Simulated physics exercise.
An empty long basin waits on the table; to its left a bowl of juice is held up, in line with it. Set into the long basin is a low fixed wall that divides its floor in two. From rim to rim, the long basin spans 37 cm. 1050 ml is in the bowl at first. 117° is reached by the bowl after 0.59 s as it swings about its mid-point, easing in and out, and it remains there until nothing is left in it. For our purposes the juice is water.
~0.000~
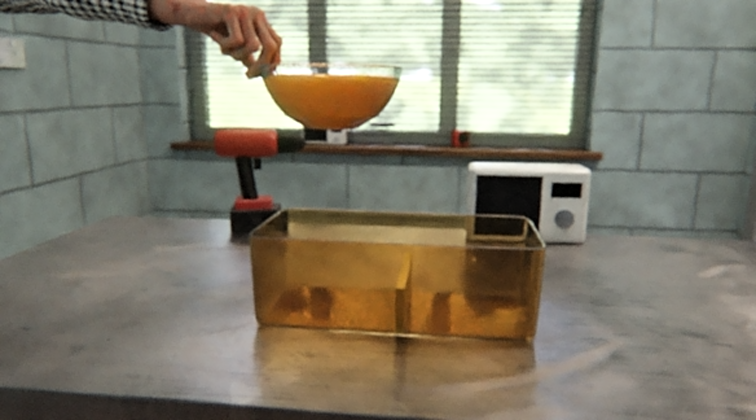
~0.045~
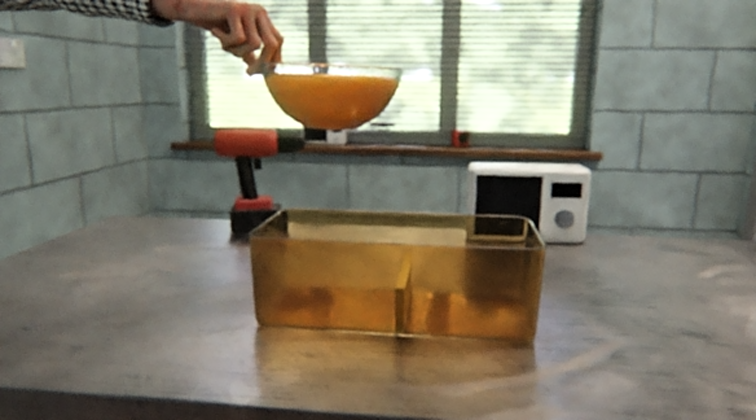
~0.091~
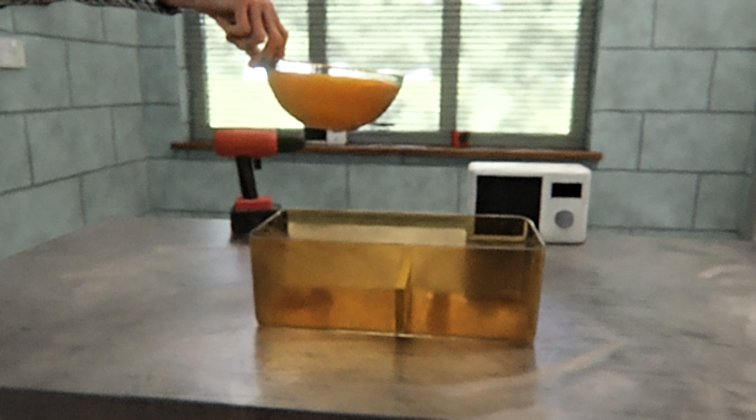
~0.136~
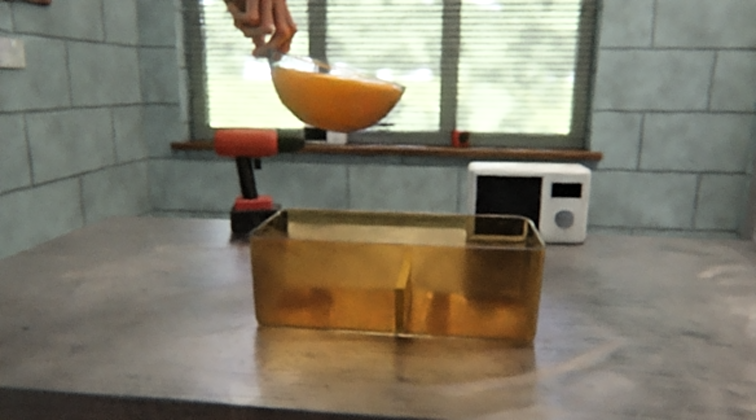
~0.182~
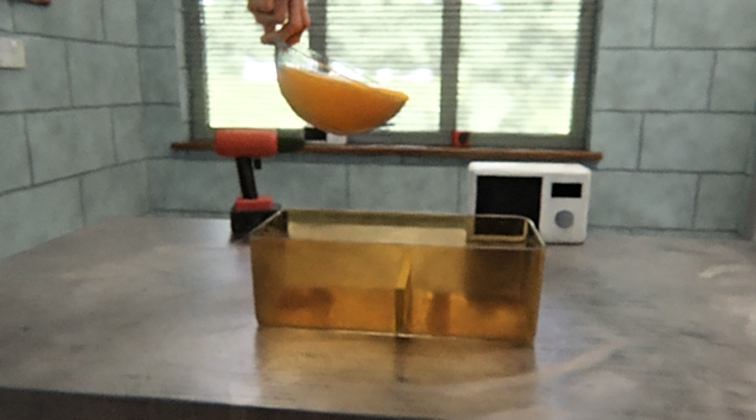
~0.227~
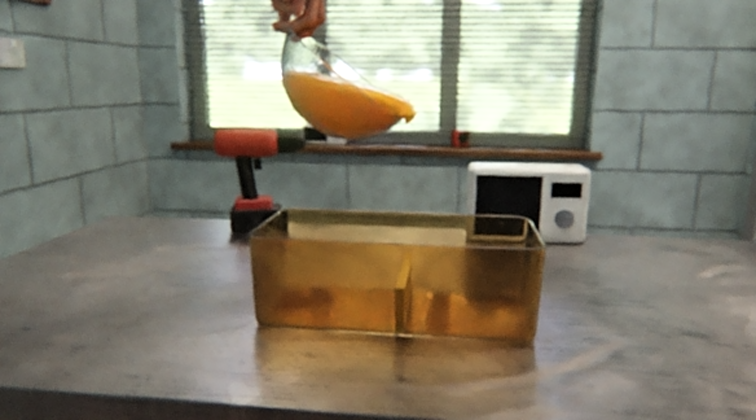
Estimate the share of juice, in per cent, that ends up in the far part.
About 70 per cent.
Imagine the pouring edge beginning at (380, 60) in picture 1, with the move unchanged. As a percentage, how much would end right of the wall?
In that case roughly 55 per cent.
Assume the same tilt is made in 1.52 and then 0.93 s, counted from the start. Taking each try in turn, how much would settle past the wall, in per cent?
Roughly 90 per cent the first time and 80 per cent the second.
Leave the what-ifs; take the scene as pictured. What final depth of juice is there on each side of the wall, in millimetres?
Once settled, the left stands around 8 mm and the right around 28 mm.
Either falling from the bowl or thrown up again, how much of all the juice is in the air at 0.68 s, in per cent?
Near 24 per cent, I'd say.
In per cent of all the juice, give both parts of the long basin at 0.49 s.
Left roughly 1 per cent, right roughly 66.
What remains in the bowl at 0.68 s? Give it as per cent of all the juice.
What remains is about 0 percent of it all.
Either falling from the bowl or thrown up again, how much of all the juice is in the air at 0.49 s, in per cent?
Some 32 per cent.
Then, 0.49 s in, the tilt is 108° and 2 per cent is still to pour, 1 is left of the wall and 66 right of it.
Then, 0.68 s in, the tilt is 117° and 0 per cent is still to pour, 17 is left of the wall and 59 right of it.
Then, 0.87 s in, the tilt is 117° and 0 per cent is still to pour, 23 is left of the wall and 71 right of it.
Then, 1.09 s in, the tilt is 117° and 0 per cent is still to pour, 26 is left of the wall and 70 right of it.
Finally, 26 per cent lies left of the wall, 70 right of it and 4 outside.
